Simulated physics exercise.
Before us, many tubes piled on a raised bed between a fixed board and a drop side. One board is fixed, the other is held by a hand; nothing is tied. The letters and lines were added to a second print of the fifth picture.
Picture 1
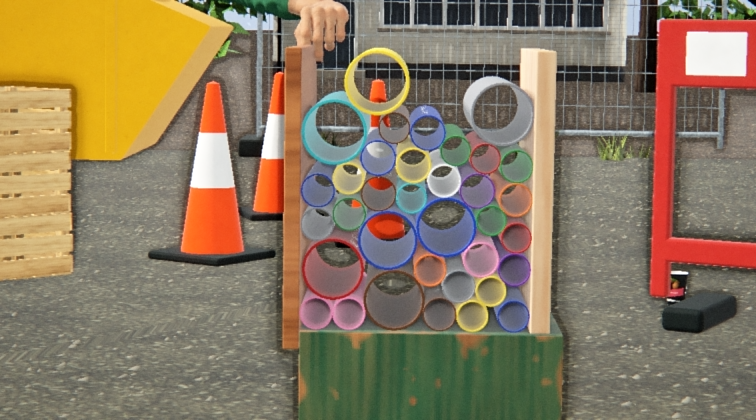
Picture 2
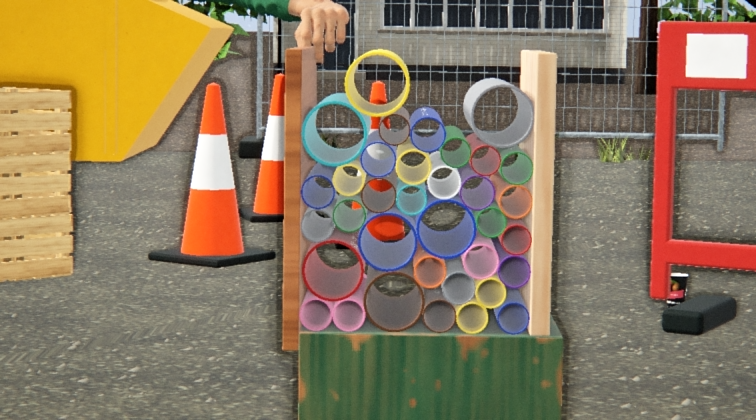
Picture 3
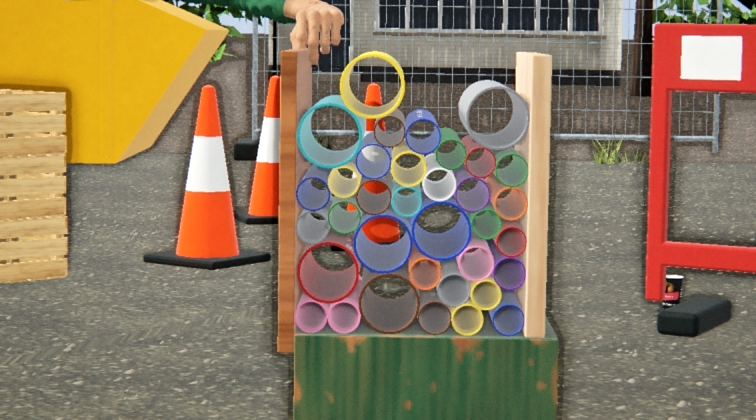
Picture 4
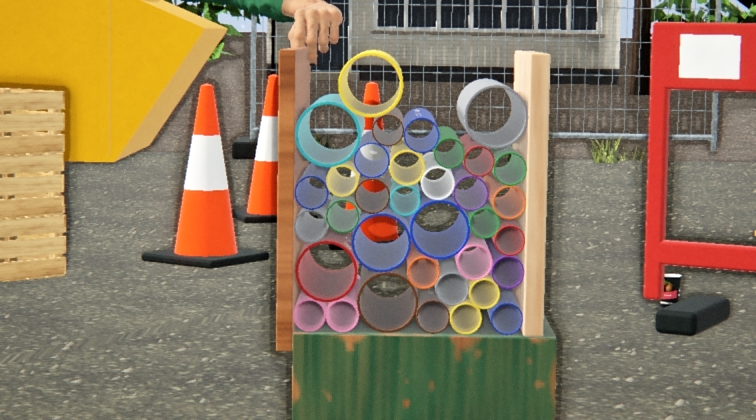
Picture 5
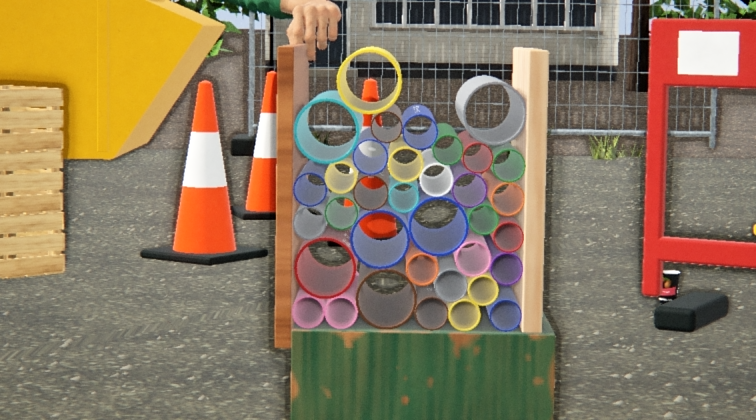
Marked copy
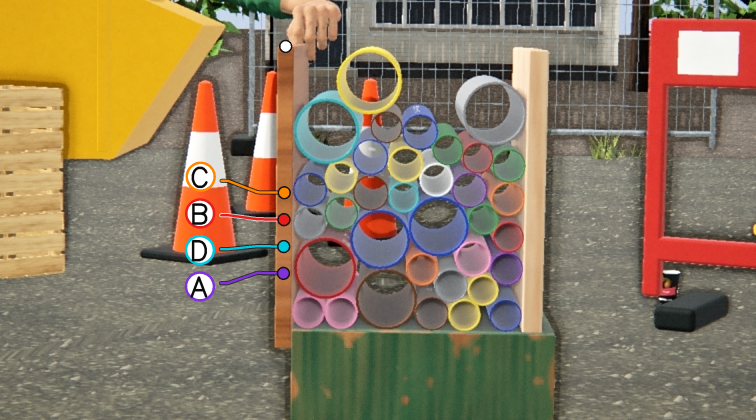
Many colourful round tubes, small and large, sit stacked between two upright wooden boards on a rust-marked green base in a paved yard, seen from the front. A hand grips the top of the left board, with orange-and-white cones and a yellow shape to the left, a red barrier to the right and fencing behind. The view shifts very slightly, while the stack and hand show no clear movement.
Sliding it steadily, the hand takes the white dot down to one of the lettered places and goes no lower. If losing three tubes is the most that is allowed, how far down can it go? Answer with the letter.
Stop at C.
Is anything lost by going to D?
At D: Yes.
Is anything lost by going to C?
At C: Yes.
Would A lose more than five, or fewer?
It loses more than five.
On the marked copy, A at (283, 273); B at (284, 220); C at (284, 193); D at (284, 247); the white dot at (286, 46).
With C. Early on, top of the board (293, 110).
Further on, top of the board (293, 182).
At the end, top of the board (293, 192), two out over the board.
As for the rest, A more than three out over the board; B more than three out over the board; D more than three out over the board.
